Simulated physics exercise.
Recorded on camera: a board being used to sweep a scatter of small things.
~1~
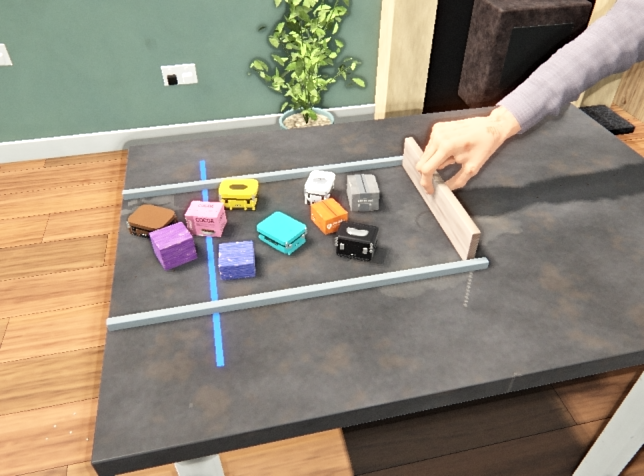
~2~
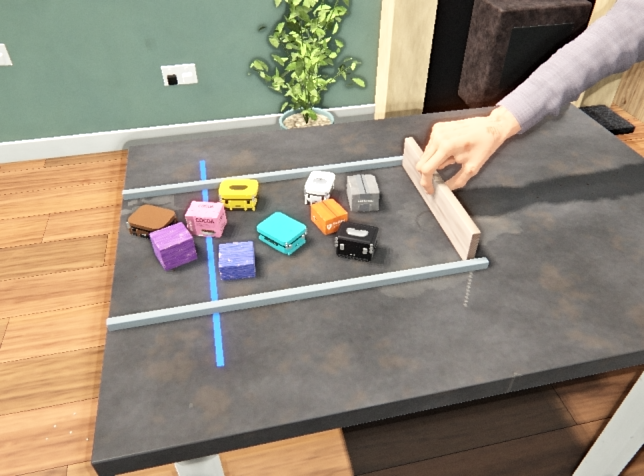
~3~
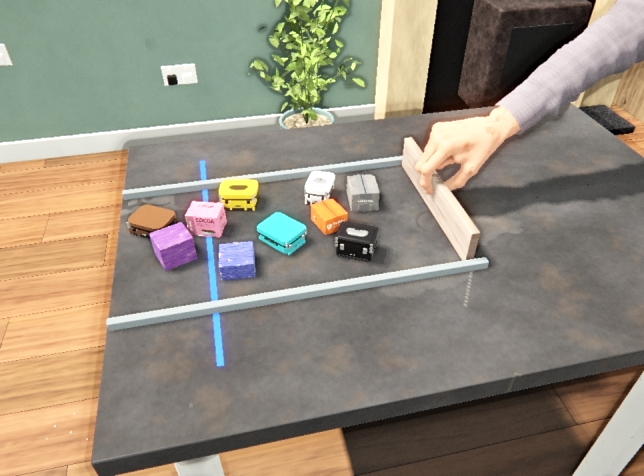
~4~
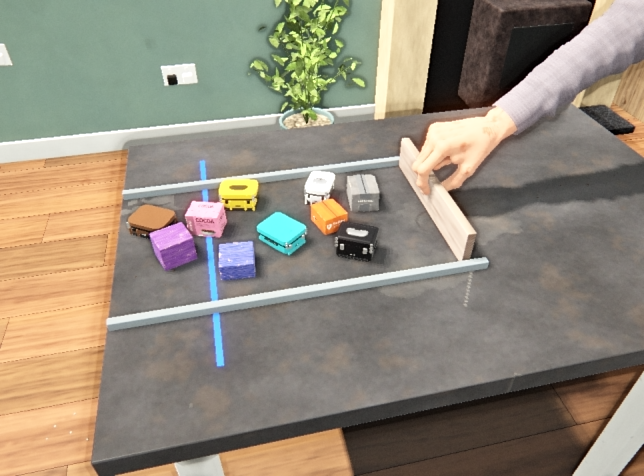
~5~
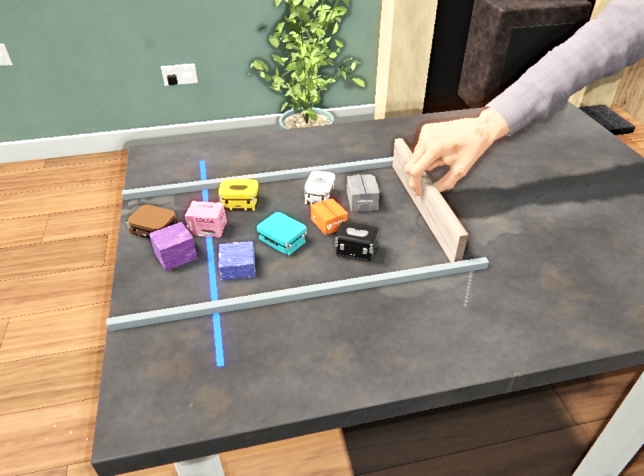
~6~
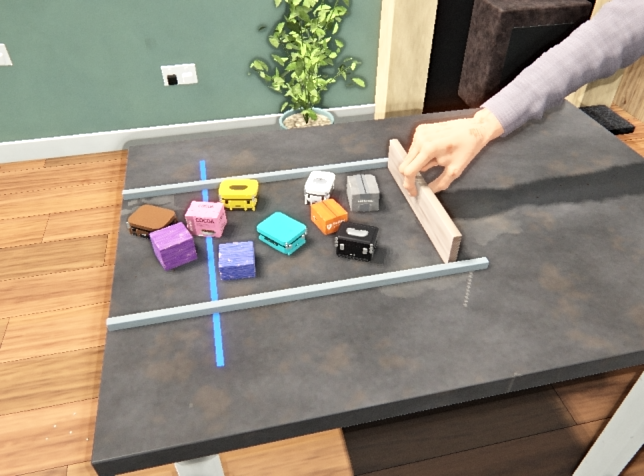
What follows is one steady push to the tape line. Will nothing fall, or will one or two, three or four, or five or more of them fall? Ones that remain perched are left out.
I expect that no piece will leave the table.
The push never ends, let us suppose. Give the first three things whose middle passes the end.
The brown case goes first, followed by the purple block and then the blue block.
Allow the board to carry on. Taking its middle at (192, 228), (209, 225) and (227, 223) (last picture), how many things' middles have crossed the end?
Counts by place: 2 / 0 / 0.
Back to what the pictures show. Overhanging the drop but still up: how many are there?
That'd be 2.
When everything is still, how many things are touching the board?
4.
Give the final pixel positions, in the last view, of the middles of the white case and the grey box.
Final positions: Near (188, 194); near (192, 216).
Early on, none off yet; brown case at rest near (153, 223); purple block at rest near (174, 246); pink box at rest near (207, 219).
Finally, the number that fall off is zero.
